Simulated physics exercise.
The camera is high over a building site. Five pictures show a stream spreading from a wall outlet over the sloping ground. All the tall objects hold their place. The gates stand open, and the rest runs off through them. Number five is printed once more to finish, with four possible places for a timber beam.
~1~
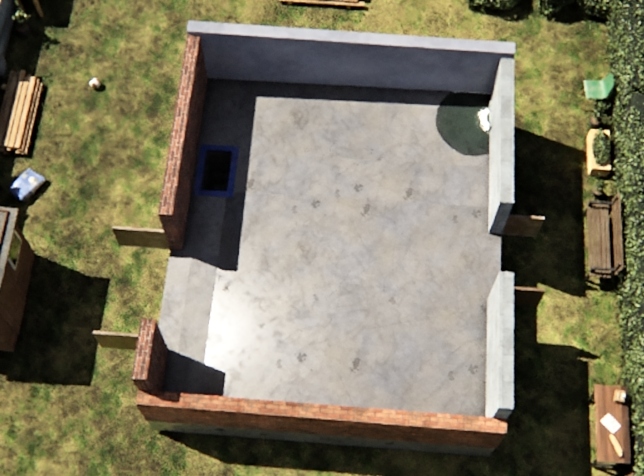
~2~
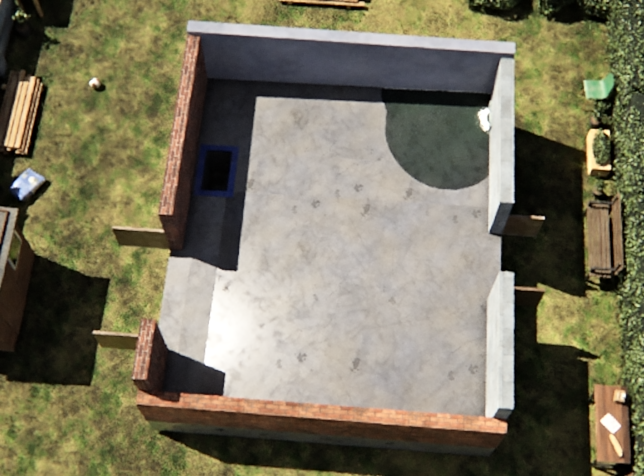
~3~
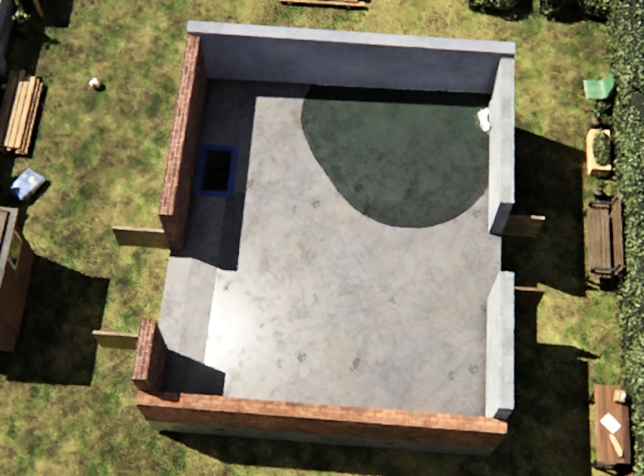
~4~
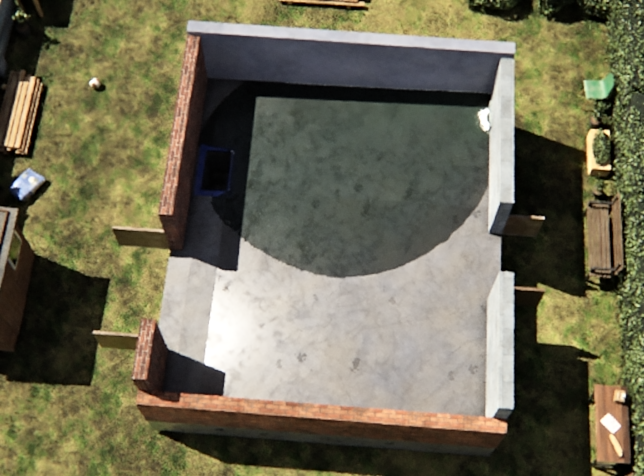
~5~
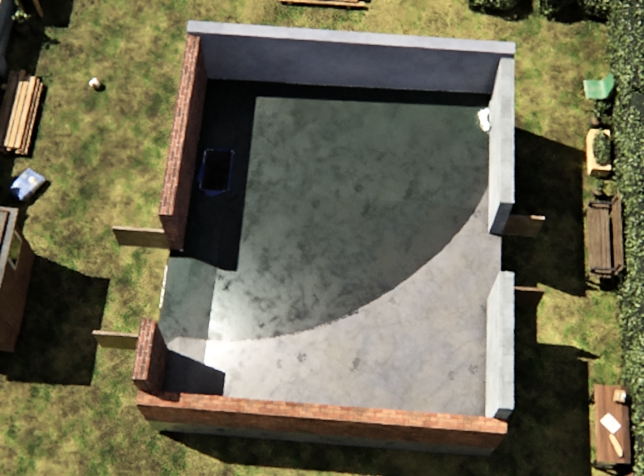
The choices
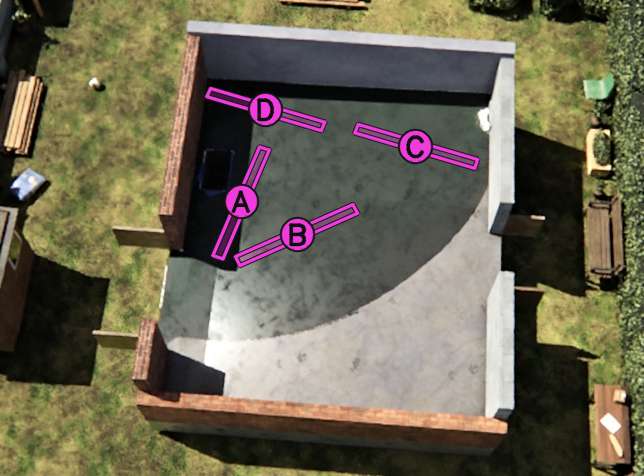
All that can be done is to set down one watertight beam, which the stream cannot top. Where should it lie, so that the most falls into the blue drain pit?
Spot C does it best.
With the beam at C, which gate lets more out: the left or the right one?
The left one.
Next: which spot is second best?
The answer is B.
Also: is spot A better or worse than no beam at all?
Worse.
In magenta, A from (217, 257) to (264, 148); B from (237, 261) to (355, 208); C from (356, 128) to (476, 163); D from (208, 92) to (323, 126).
Choosing A, about 29 % of the stream goes into the blue drain pit, about 71 % out by the gates.
Choosing B, about 51 % of the stream goes into the blue drain pit, about 49 % out by the gates.
Choosing C, about 86 % of the stream goes into the blue drain pit, about 13 % out by the gates.
Choosing D, about 40 % of the stream goes into the blue drain pit, about 60 % out by the gates.
